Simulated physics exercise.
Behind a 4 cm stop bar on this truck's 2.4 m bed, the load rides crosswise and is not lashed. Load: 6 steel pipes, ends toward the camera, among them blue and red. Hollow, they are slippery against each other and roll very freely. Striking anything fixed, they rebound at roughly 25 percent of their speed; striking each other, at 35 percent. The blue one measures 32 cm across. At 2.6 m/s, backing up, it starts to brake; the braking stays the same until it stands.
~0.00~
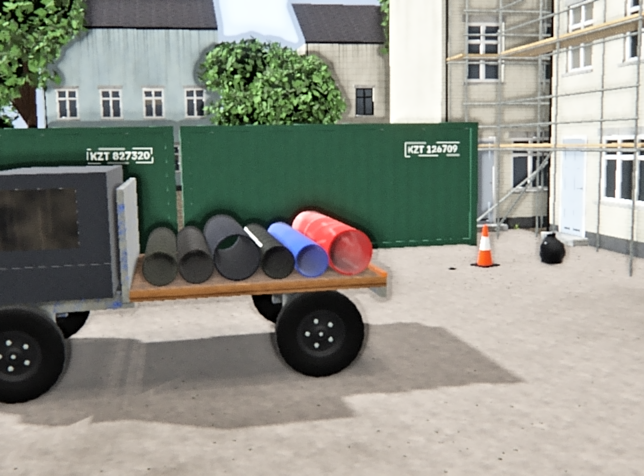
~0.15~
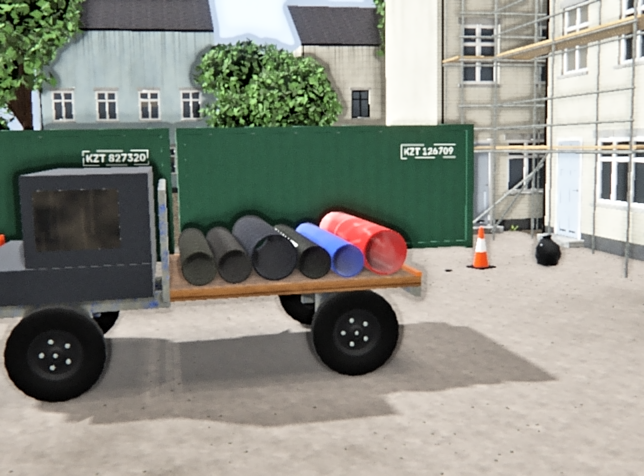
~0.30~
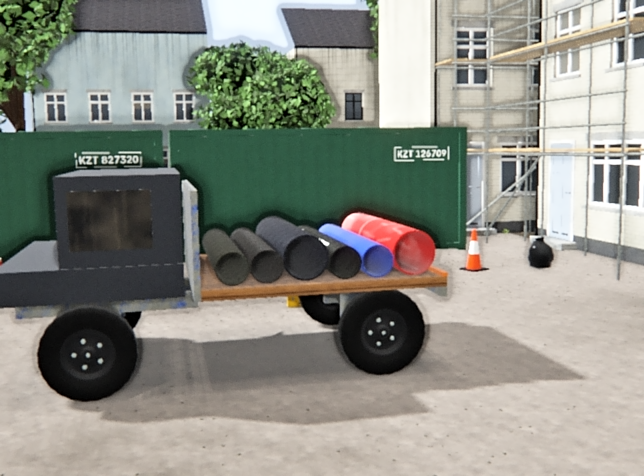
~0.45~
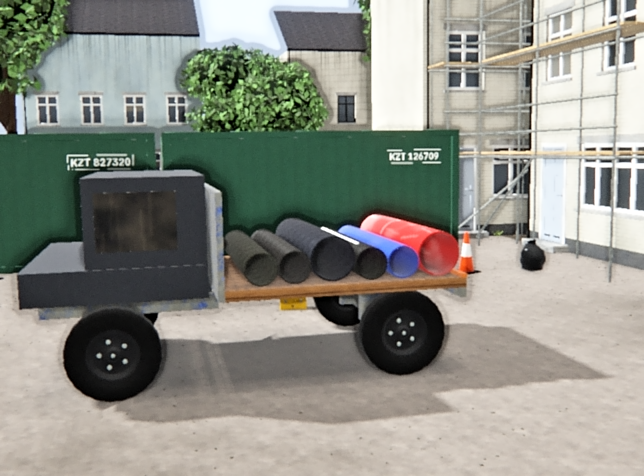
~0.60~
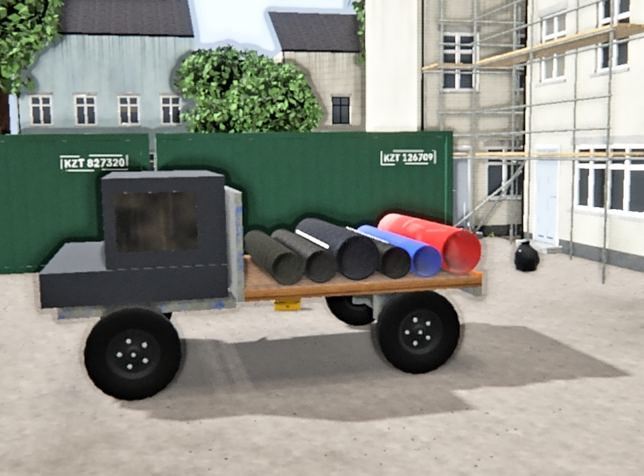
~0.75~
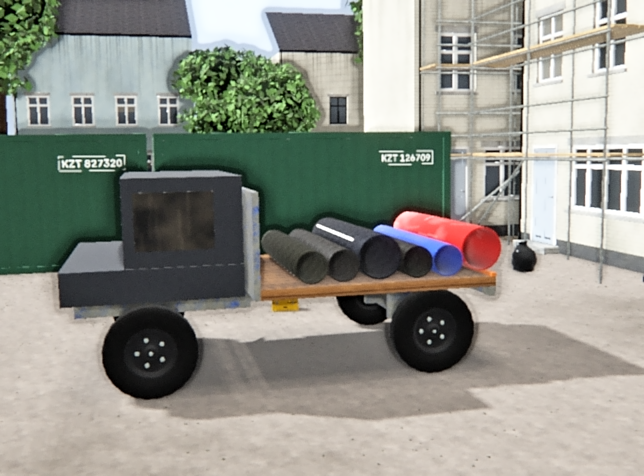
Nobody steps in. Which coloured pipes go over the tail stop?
At the end, I expect the blue to fall out, I expect the red to fall out.
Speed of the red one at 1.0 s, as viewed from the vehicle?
0.9 m/s, roughly.
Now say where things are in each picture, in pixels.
In the first picture, blue (312, 261), red (350, 252); tail bar at (384, 274); speed 2.6 m/s; 6 of the 6 make up the bottom layer on the bed.
In the second picture, blue (348, 261), red (385, 252); tail bar at (419, 274); speed 2.4 m/s.
In the third picture, blue (377, 261), red (414, 253); tail bar at (445, 274); speed 2.0 m/s.
In the fourth picture, blue (403, 262), red (439, 254); tail bar at (465, 275); speed 1.7 m/s.
In the fifth picture, blue (426, 261), red (462, 252); tail bar at (480, 275); speed 1.3 m/s.
In the sixth picture, blue (448, 260), red (482, 249); tail bar at (494, 274); speed 1.0 m/s.
Then, 1.0 s in, blue is on the bed, 25 cm from the bar, rolling towards it; red is going over the tail; 1 of 6 is off.
Then, 1.1 s in, blue is on the bed, 15 cm from the bar, rolling towards it; red is going over the tail; 1 of 6 is off.
Then, 1.3 s in, blue is on the bed, 5 cm from the bar, rolling towards it; red is going over the tail; 1 of 6 is off.
Then, 1.5 s in, blue is going over the tail; red is off the end; 2 of 6 are off.
In the end (4.2 s), blue is over the tail and down; red is over the tail and down; 3 of 6 are off.
